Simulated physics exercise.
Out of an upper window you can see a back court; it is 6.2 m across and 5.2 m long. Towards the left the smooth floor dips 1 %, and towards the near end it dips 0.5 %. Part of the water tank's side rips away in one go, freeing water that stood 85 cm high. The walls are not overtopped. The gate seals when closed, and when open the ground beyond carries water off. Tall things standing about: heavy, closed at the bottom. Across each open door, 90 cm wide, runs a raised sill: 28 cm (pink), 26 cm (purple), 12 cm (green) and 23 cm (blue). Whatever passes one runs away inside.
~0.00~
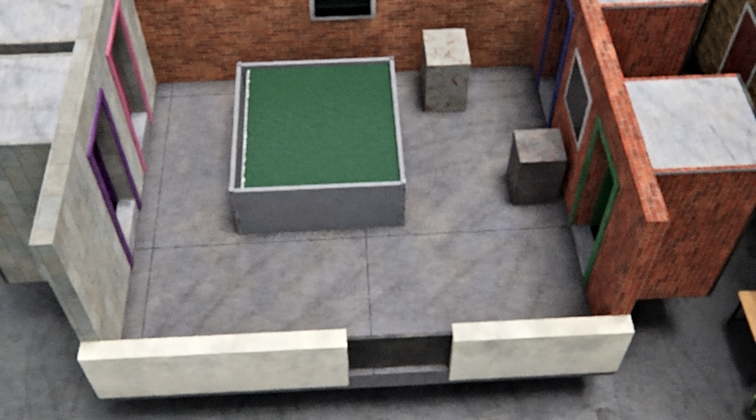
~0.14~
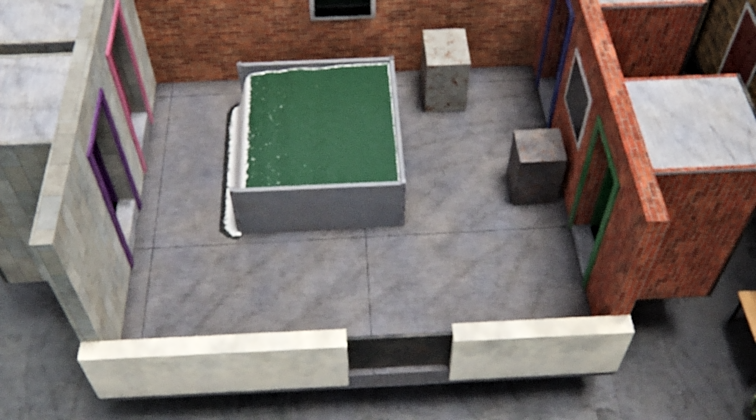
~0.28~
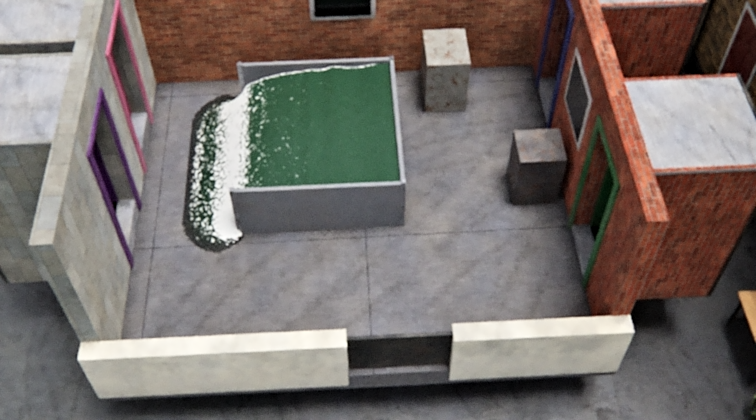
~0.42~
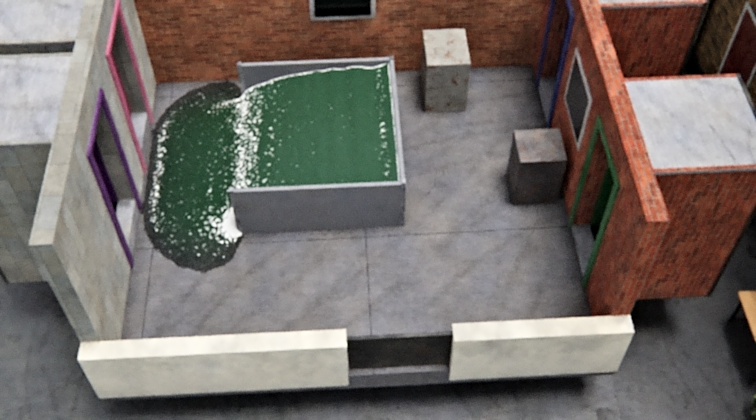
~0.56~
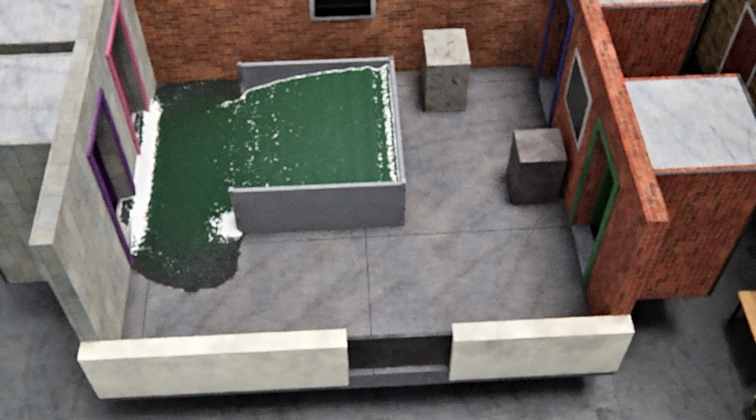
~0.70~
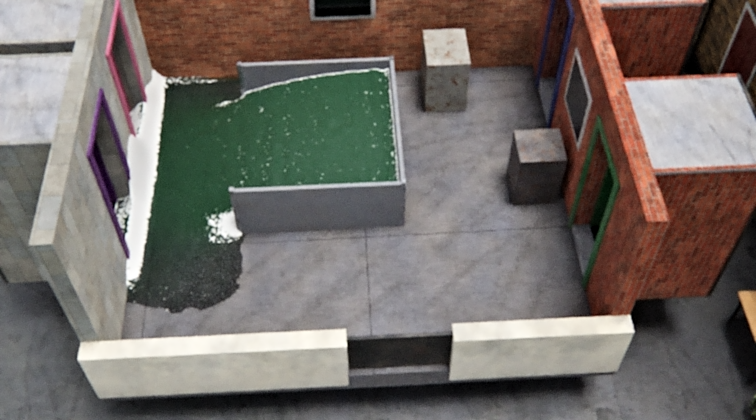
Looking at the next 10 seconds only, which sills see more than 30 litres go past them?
Over those seconds, the pink door sees more than 30 litres; the purple door sees more than 30 litres; the green door sees more than 30 litres; the blue door sees 30 litres or less.
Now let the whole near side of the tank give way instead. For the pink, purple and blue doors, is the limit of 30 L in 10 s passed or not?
Then pink does not exceed it, purple does not exceed it, blue does not exceed it.
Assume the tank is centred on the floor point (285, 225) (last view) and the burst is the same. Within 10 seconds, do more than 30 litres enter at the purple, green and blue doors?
Result - purple door exceeds it, green door exceeds it, blue door does not exceed it.
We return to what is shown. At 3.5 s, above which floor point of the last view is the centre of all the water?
The water's centre is around (262, 190).
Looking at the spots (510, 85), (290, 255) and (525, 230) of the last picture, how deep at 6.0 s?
Depth readings in turn - 4, 5, 11 cm.
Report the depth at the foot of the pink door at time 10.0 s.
14.5 cm.
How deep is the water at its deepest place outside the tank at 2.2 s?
Depth: Approx. 57 cm.
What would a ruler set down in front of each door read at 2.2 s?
In cm: Pink 50, purple 43, green 0, blue 0.
After 1.4 s water covers 25 % of the floor and is deepest (64 cm) near (157, 84); pink door 61 cm at the sill, 139 L in, purple door 51 cm at the sill, 71 L in, green door not reached, blue door not reached.
After 2.2 s water covers 40 % of the floor and is deepest (57 cm) near (156, 92); pink door 50 cm at the sill, 302 L in, purple door 43 cm at the sill, 169 L in, green door not reached, blue door not reached.
After 3.5 s water covers 80 % of the floor and is deepest (46 cm) near (411, 79); pink door 28 cm at the sill, 375 L in, purple door 24 cm at the sill, 210 L in, green door not reached, blue door not reached.
After 6.0 s water covers 95 % of the floor and is deepest (31 cm) near (585, 309); pink door 13 cm at the sill, 378 L in, purple door 17 cm at the sill, 212 L in, green door 18 cm at the sill, 57 L in, blue door 7 cm at the sill, 0 L in.
After 10.0 s water covers 100 % of the floor and is deepest (21 cm) near (529, 66); pink door 14 cm at the sill, 378 L in, purple door 13 cm at the sill, 212 L in, green door 13 cm at the sill, 112 L in, blue door 12 cm at the sill, 0 L in.
